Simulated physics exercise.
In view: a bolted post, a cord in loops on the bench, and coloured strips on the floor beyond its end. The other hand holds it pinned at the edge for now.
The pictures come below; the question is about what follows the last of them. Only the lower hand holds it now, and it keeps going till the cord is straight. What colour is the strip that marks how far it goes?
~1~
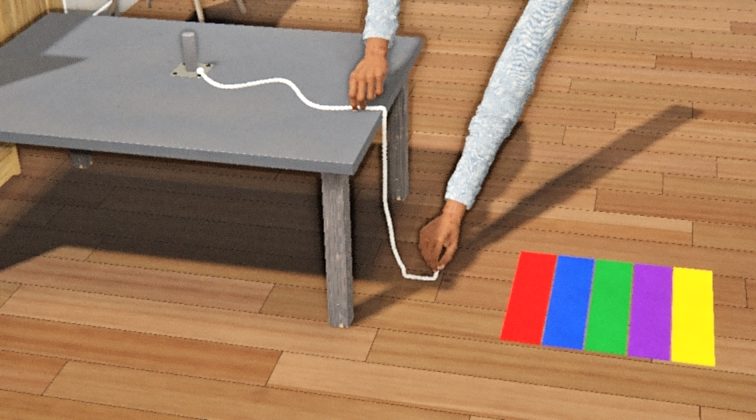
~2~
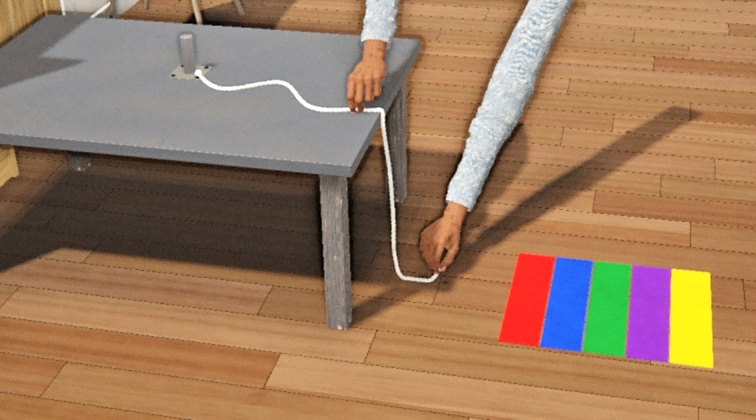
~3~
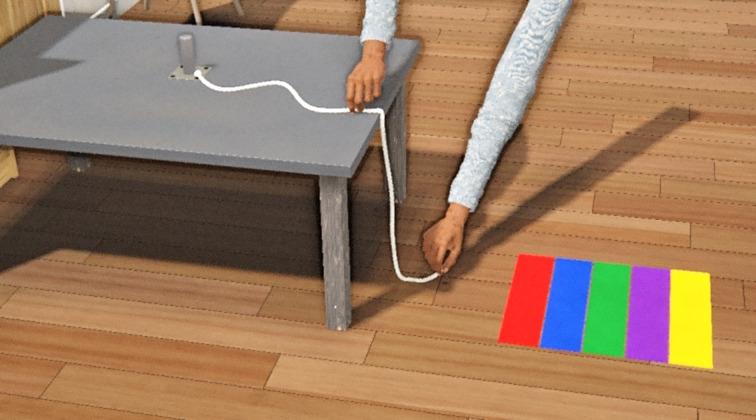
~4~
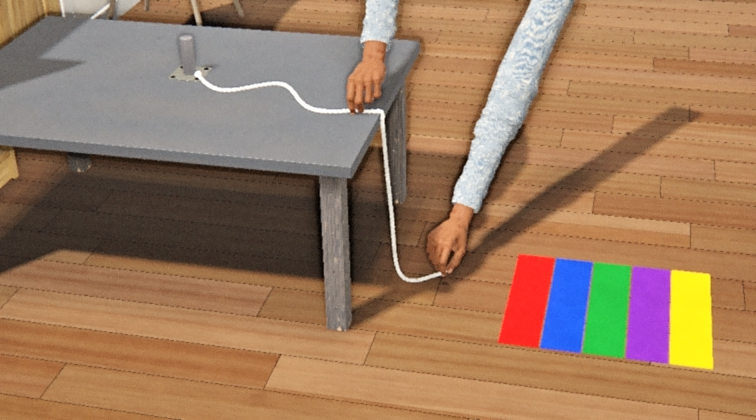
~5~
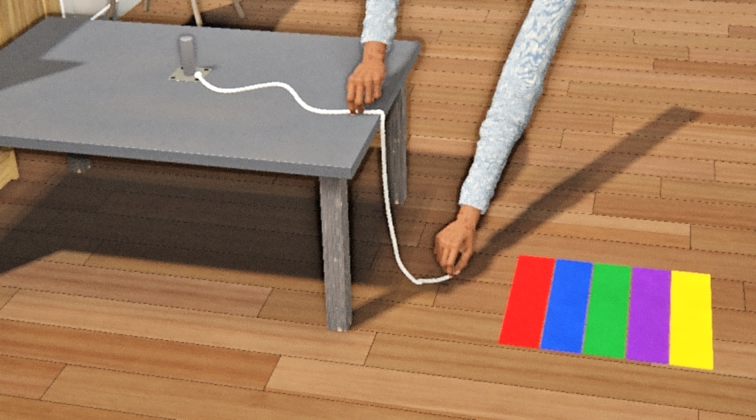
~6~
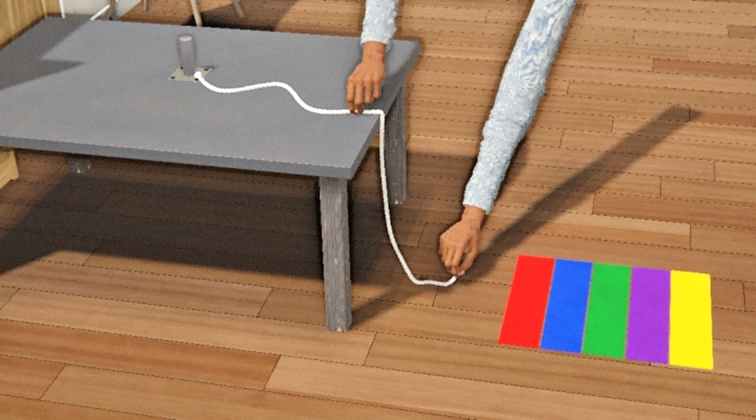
That strip is green.
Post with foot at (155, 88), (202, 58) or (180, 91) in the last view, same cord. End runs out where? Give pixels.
About (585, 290), then (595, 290), then (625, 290).
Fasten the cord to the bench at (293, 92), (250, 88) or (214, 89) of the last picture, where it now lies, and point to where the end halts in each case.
Readings in order - (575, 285), (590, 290), (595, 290).
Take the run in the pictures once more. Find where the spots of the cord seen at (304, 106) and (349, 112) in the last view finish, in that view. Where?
The first one ends up at (346, 103) and the second one at (391, 120).
A little later, end near (537, 282); over red.
Next, end near (583, 287); over blue.
When it is tight, end near (610, 290); over green. It gets as far as the green strip.
